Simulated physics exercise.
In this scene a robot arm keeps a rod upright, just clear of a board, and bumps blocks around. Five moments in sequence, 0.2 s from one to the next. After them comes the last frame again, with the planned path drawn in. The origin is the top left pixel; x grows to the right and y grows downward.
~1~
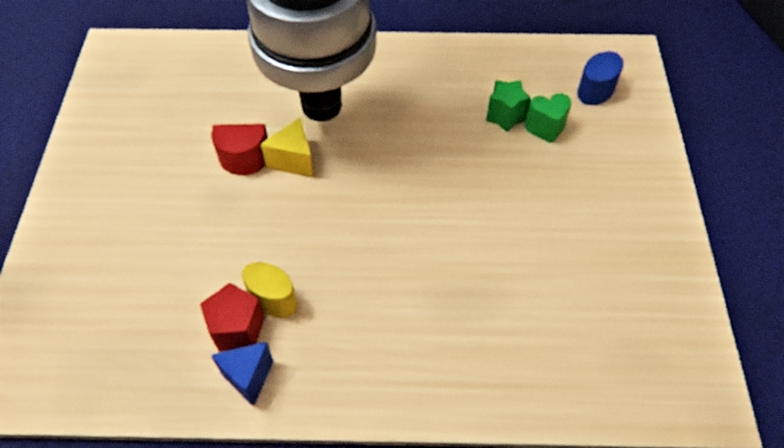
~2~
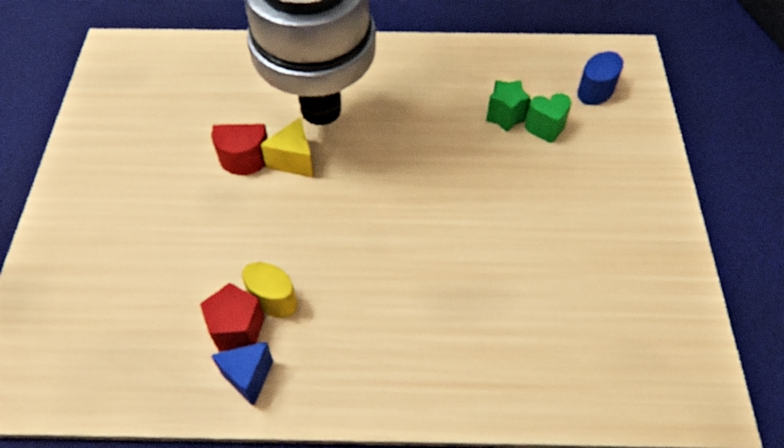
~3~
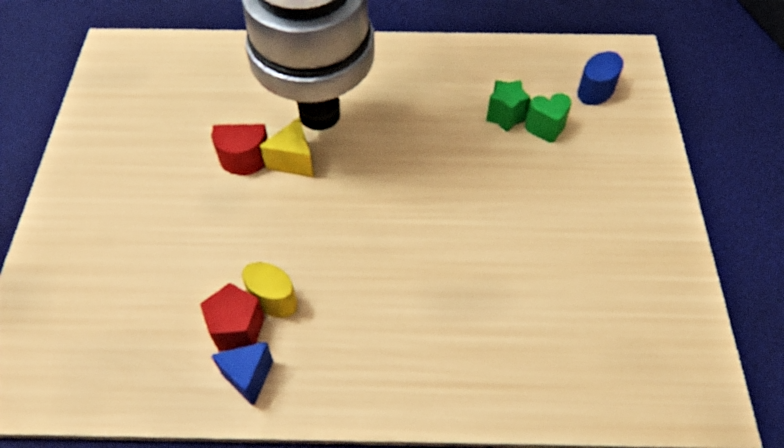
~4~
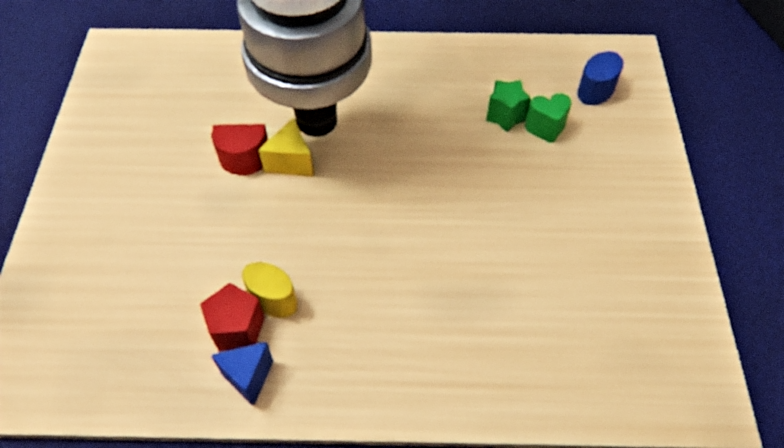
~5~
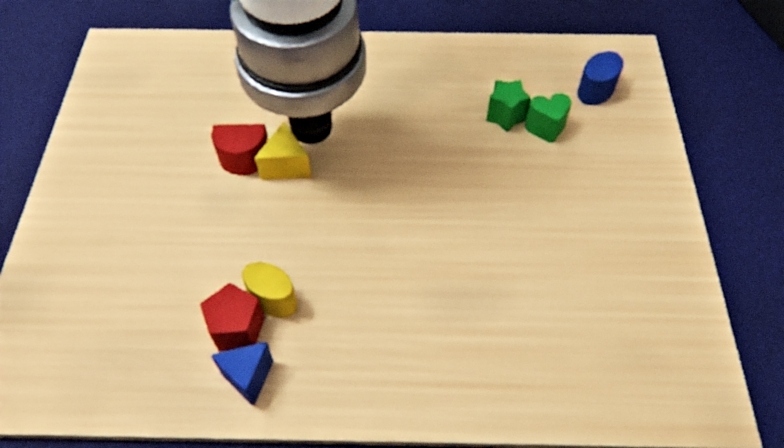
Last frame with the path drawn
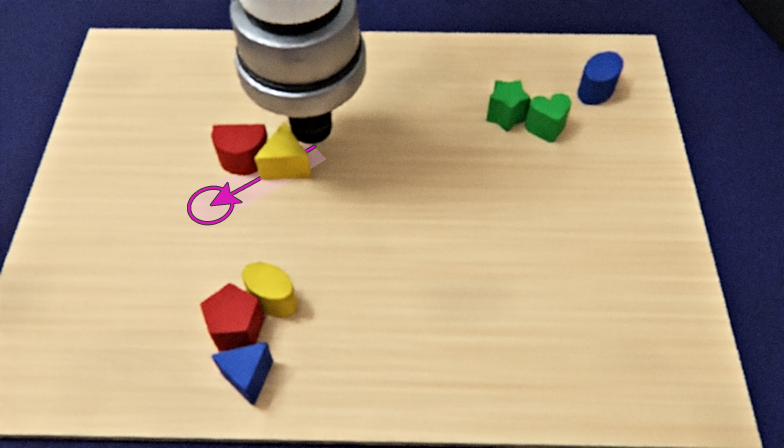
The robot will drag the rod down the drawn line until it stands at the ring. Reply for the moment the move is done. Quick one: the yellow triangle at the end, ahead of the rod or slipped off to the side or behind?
It keeps leading.
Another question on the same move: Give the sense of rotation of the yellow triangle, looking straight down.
Counterclockwise rotation.
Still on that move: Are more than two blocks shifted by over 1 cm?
In short: No.
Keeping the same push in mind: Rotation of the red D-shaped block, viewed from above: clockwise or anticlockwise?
Looking down: Clockwise.
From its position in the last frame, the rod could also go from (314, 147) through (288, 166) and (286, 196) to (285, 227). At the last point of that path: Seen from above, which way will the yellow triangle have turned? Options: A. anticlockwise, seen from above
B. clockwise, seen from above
I choose B.
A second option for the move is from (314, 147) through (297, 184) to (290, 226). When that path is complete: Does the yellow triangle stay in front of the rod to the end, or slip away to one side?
I expect it to be beside or behind the rod.
Path on the board, in a line from (314, 147) to (211, 205).
What follows on the original path. One third of the way, rod at (278, 149); red D-shaped block at (222, 138), turned 20° clockwise; yellow triangle at (247, 165).
Two thirds of the way, rod at (242, 169); red D-shaped block at (199, 141), turned 65° clockwise; yellow triangle at (208, 185).
At the end, rod at (205, 189); red D-shaped block at (188, 144), turned 105° clockwise; yellow triangle at (176, 210), turned 25° anticlockwise.
